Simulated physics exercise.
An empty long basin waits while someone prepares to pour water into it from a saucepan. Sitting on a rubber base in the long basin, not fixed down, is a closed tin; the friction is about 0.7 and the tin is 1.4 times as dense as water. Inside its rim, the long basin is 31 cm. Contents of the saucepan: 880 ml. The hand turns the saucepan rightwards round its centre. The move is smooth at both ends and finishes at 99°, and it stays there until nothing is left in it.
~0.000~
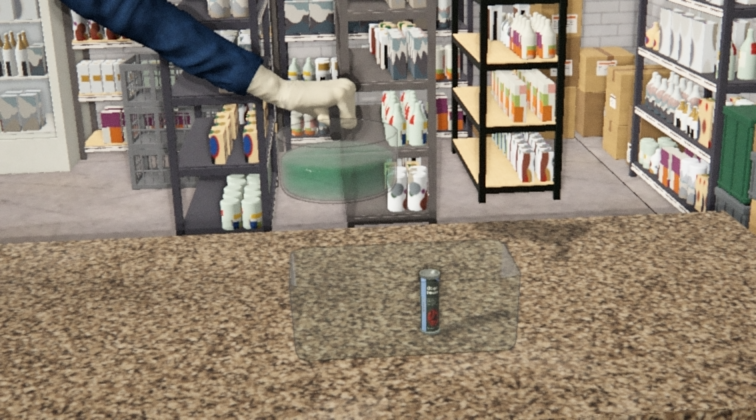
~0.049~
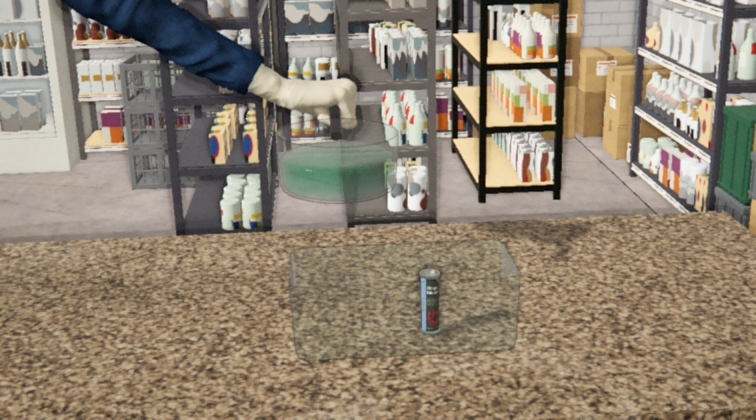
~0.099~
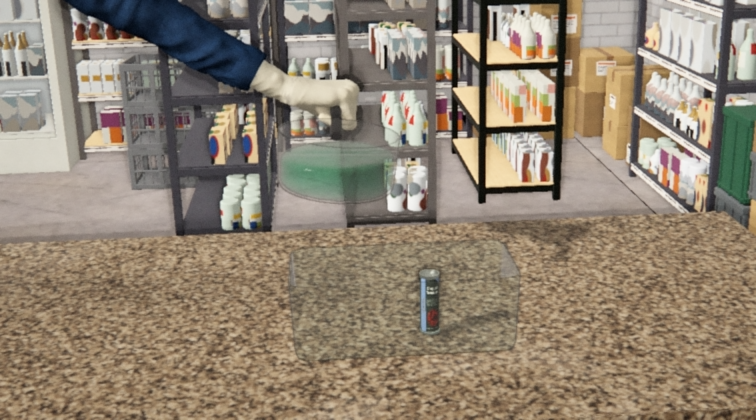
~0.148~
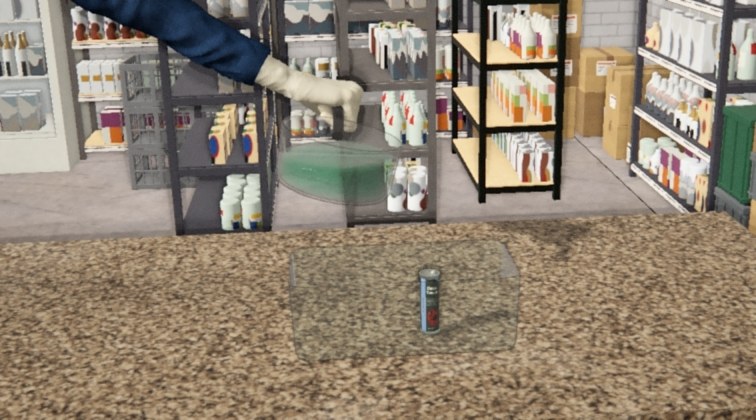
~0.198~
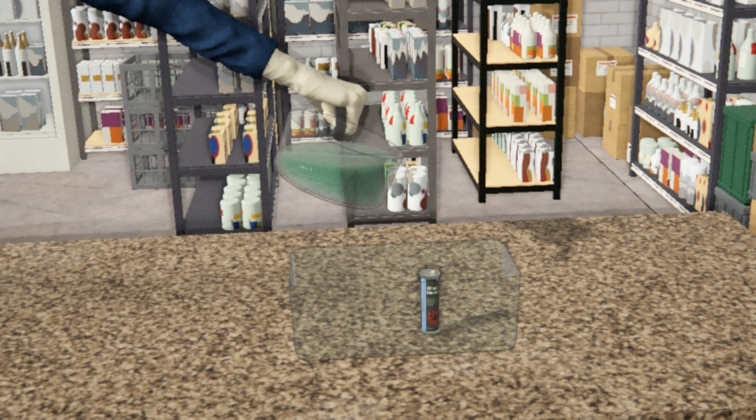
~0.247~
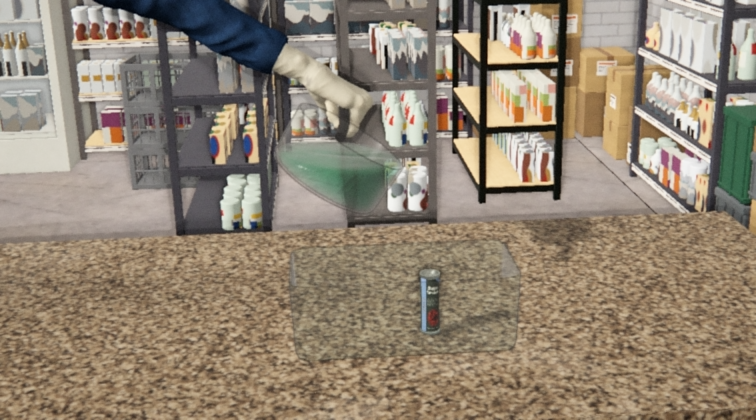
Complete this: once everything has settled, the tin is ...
Once everything has settled, the tin is standing up.
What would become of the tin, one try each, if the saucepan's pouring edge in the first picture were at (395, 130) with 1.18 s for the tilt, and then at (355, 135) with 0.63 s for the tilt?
The tin stays vertical the first time and overturns the second time.
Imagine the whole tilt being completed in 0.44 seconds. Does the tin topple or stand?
Result: Tin tipped over.
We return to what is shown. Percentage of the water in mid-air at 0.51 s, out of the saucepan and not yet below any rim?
Share: Roughly 48 per cent.
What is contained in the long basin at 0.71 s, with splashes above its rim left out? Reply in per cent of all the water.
Some 80 percent of the total.
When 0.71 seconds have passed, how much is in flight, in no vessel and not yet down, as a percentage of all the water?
Around 10 percent of it is airborne.
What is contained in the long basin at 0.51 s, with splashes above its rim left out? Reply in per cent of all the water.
Roughly 20 percent of it.
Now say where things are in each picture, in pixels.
In the first frame, tilt 0°; pouring edge (397, 131); surface from (280, 157) to (395, 152); the long basin's rim runs from (290, 269) to (512, 258); the tin's top is at (430, 276).
In the second frame, tilt 1°; pouring edge (397, 133); surface from (280, 156) to (395, 152).
In the third frame, tilt 6°; pouring edge (399, 138); surface from (280, 155) to (395, 154).
In the fourth frame, tilt 13°; pouring edge (401, 145); surface from (280, 154) to (396, 155).
In the fifth frame, tilt 22°; pouring edge (402, 155); surface from (280, 152) to (398, 157).
In the sixth frame, tilt 33°; pouring edge (402, 167); surface from (278, 149) to (402, 158).
After 0.51 s the tilt is 91° and 32 per cent is still to pour; the tin stands where it began.
After 0.71 s the tilt is 99° and 10 per cent is still to pour; the tin stands where it began.
After 0.91 s the tilt is 99° and 2 per cent is still to pour; the tin leans 4°.
After 1.13 s the tilt is 99° and 0 per cent is still to pour; the tin stands where it began.
In the end the tin stands 1 cm from where it began.
